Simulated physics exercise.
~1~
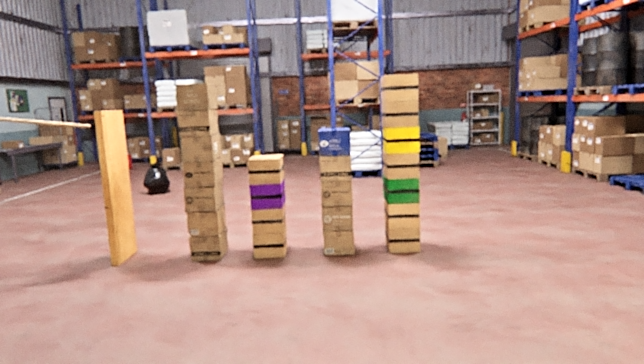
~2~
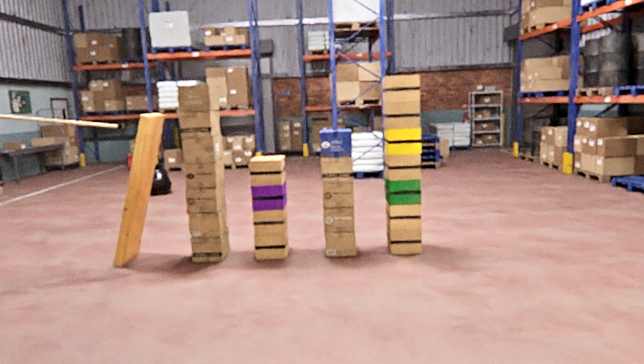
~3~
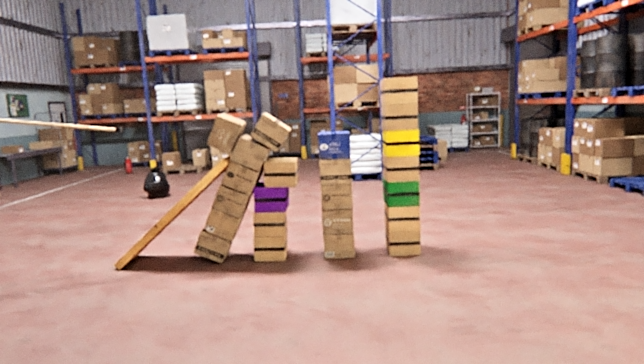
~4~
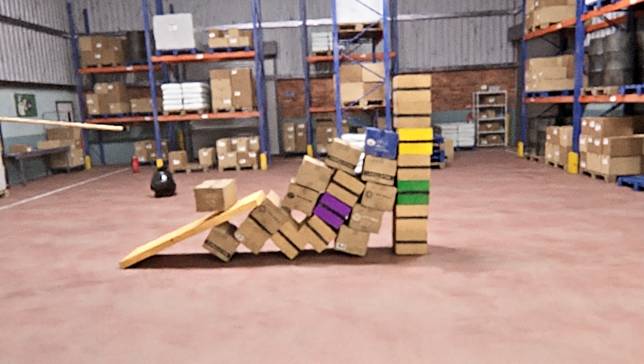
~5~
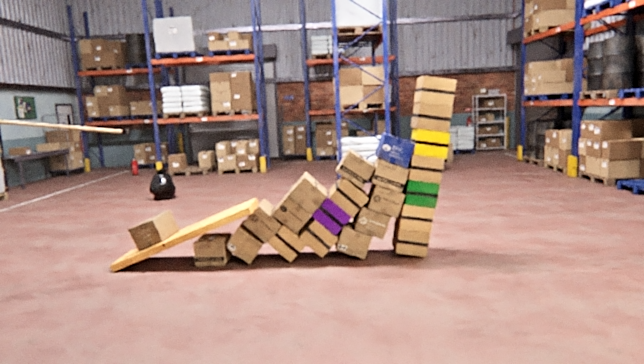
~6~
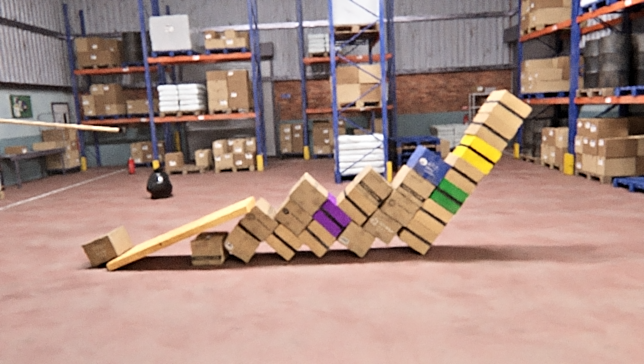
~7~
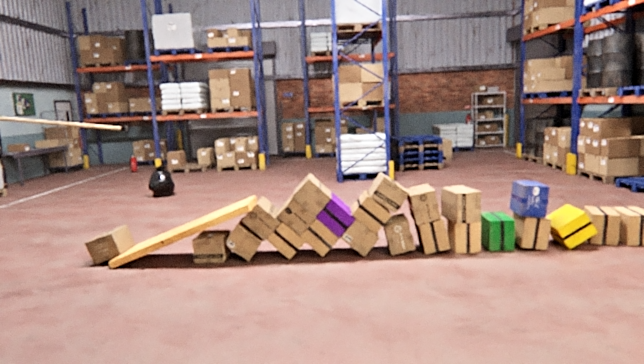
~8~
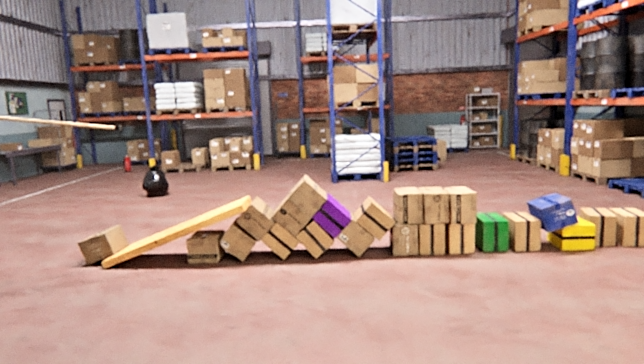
In the video, an upright board tips right into a row of four carton stacks on a warehouse floor, toppling them one after another; the tallest falls last, leaving the board propped at a slant and cartons strewn rightward, the blue one resting on the yellow.
